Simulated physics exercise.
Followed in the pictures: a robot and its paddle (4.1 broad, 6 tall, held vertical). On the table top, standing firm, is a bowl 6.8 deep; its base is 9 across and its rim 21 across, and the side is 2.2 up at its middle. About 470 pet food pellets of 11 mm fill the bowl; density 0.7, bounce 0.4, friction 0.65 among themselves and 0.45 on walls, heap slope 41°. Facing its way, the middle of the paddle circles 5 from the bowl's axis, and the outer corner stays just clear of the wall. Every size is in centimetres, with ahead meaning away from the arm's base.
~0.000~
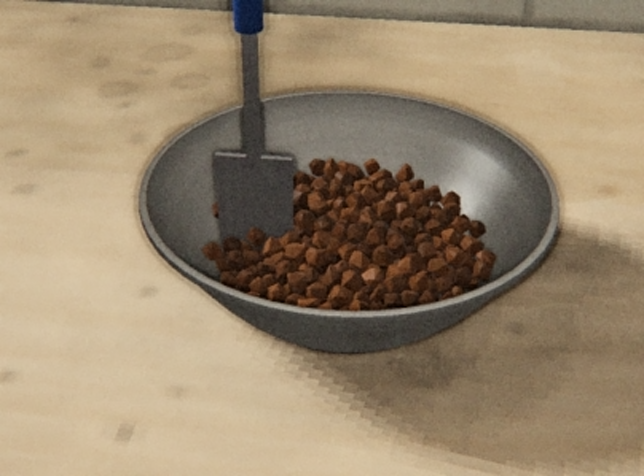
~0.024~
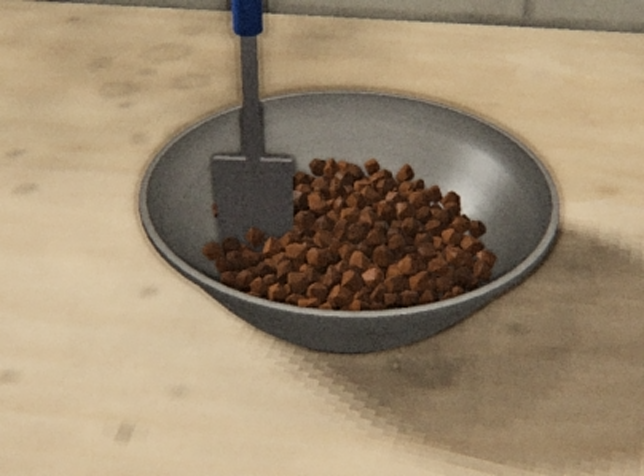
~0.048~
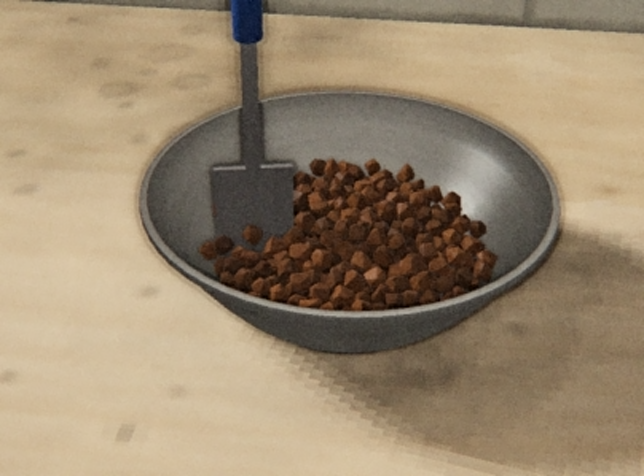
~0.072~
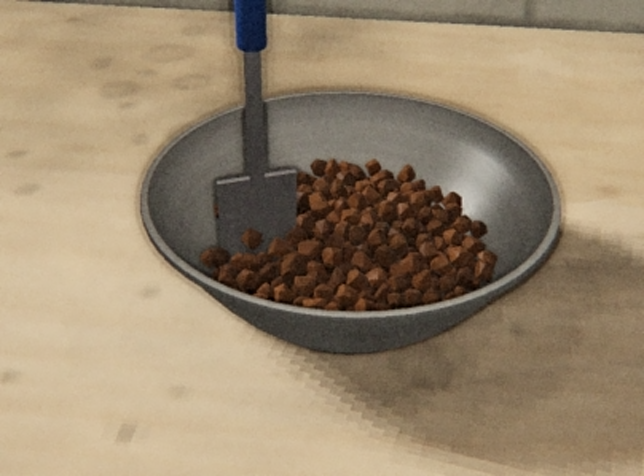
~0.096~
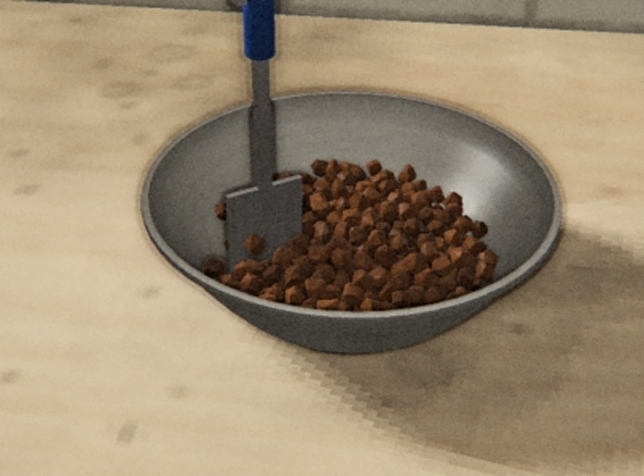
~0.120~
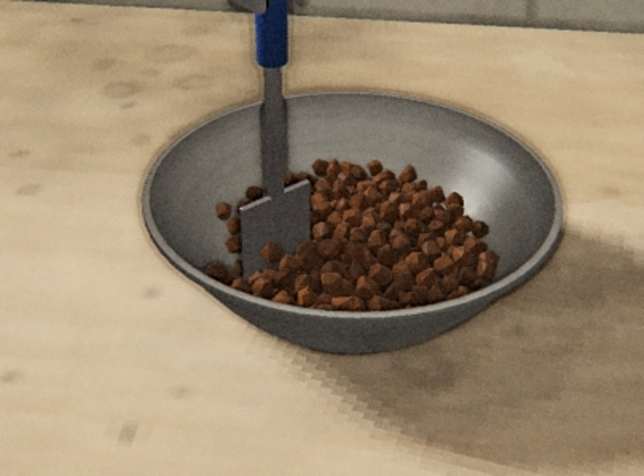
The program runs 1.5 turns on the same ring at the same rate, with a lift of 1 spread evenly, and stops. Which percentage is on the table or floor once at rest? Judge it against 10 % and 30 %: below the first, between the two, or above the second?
Below 10 %.
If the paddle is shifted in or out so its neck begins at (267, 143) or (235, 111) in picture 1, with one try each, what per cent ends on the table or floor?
5 and 0 per cent.
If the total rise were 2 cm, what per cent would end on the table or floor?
Around 5 percent of it.
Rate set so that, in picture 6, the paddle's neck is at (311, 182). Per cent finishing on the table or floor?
About 20 per cent.
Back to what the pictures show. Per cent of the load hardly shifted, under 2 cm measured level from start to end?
Result: Close to 15 per cent of the load.
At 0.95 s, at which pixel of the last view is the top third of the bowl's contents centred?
Centre, approx.: (333, 279).
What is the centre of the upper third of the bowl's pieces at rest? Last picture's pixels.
About (420, 212).
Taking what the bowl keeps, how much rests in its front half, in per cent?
Roughly 45 per cent.
After 0.53 s, 240° round, highest piece 8 above the table; 464 in the bowl, 8 on the table or floor, 1 in flight or on the tool.
After 0.95 s, 74° round, highest piece 8 above the table; 457 in the bowl, 15 on the table or floor, 1 in flight or on the tool.
After 1.35 s, 180° round, highest piece 7 above the table; 457 in the bowl, 16 on the table or floor.
After 2.05 s, 180° round, highest piece 7 above the table; 457 in the bowl, 16 on the table or floor.
In the end, 457 in the bowl, 16 on the table or floor. That is 3 % on the table or floor.
